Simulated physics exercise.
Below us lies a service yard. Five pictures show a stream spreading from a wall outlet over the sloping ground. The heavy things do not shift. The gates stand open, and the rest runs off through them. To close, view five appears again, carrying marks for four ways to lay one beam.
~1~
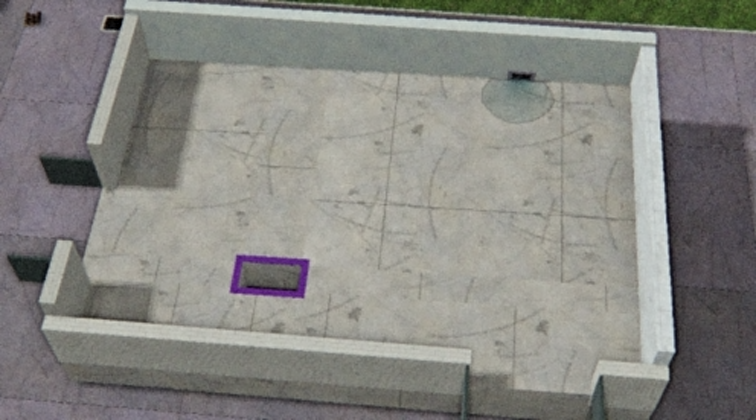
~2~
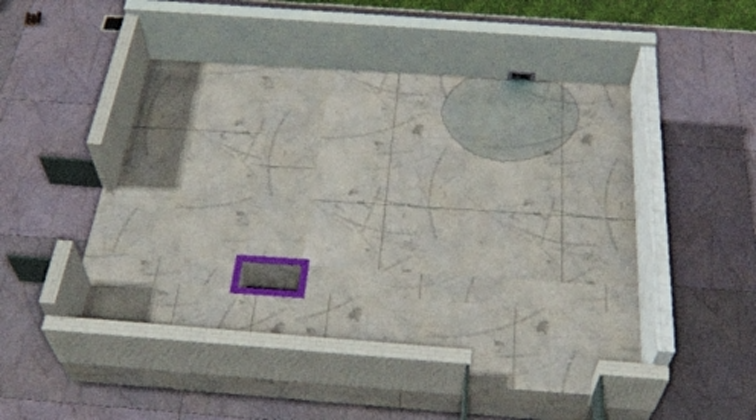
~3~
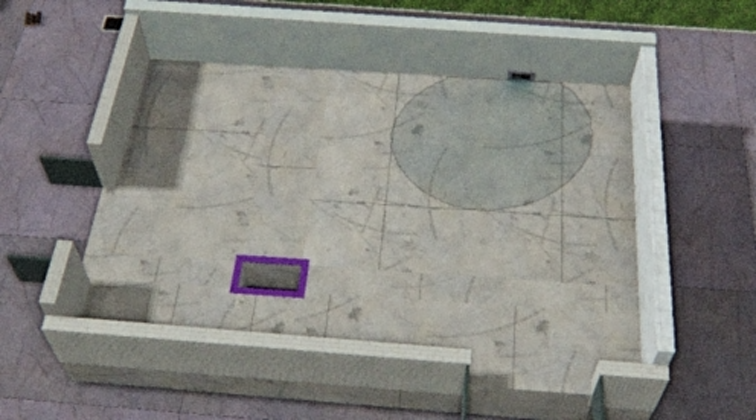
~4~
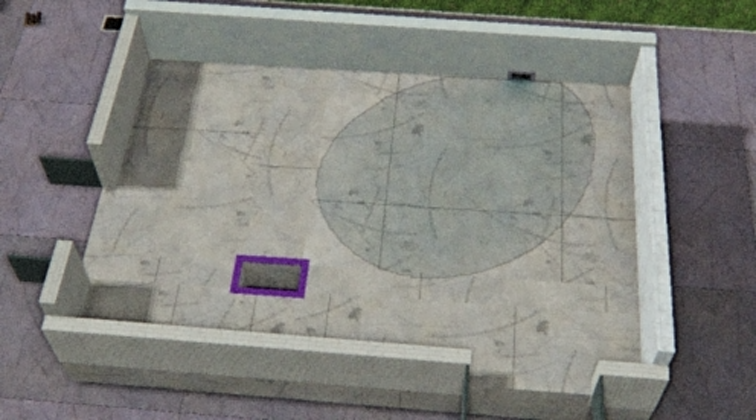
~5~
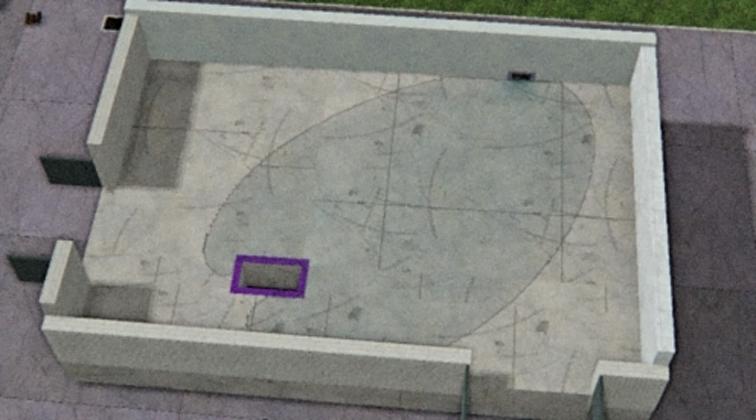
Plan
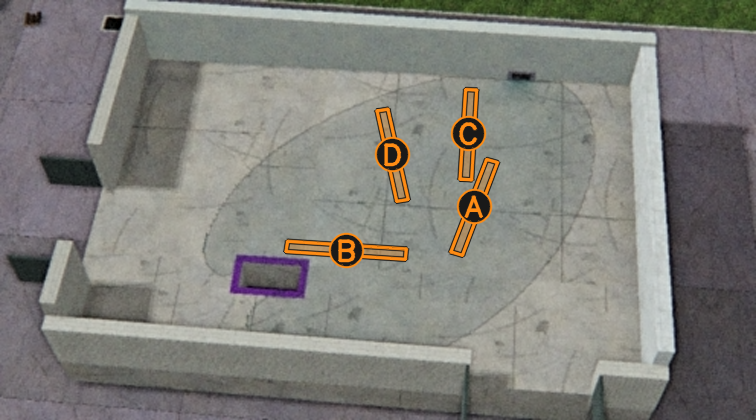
A walled service yard of pale, cracked concrete is seen from high above at an angle, with grass beyond the far wall. A small dark outfall sits at the far wall, right of centre, a purple-rimmed drain pit lies at lower left, and gaps open in the left and near walls. A thin bluish-grey sheet of water spreads from the outfall toward the lower left, reaching the pit, while the camera stays still.
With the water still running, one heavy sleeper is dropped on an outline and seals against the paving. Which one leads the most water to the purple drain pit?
Take A.
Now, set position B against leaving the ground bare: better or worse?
It is worse.
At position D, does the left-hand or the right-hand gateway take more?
The left one.
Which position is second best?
It is D.
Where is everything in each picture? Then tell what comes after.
In the first picture, outfall at (521, 75); purple drain pit at (270, 276); open gate at (104, 234); open gate at (529, 376); 2 % of the ground under water, visible out to (514, 117); purple drain pit still dry.
In the second picture, 7 % of the ground under water, visible out to (503, 157); purple drain pit still dry.
In the third picture, 15 % of the ground under water, visible out to (469, 206); purple drain pit still dry.
In the fourth picture, 28 % of the ground under water, visible out to (361, 251); purple drain pit still dry.
In the fifth picture, 46 % of the ground under water, visible out to (223, 245); purple drain pit taking water.
In orange, A from (456, 253) to (492, 160); B from (286, 246) to (405, 254); C from (465, 179) to (471, 89); D from (382, 110) to (402, 200).
Choosing A, about 23 % of the stream goes into the purple drain pit, about 77 % out by the gates.
Choosing B, about 5 % of the stream goes into the purple drain pit, about 94 % out by the gates.
Choosing C, about 12 % of the stream goes into the purple drain pit, about 87 % out by the gates.
Choosing D, about 15 % of the stream goes into the purple drain pit, about 84 % out by the gates.
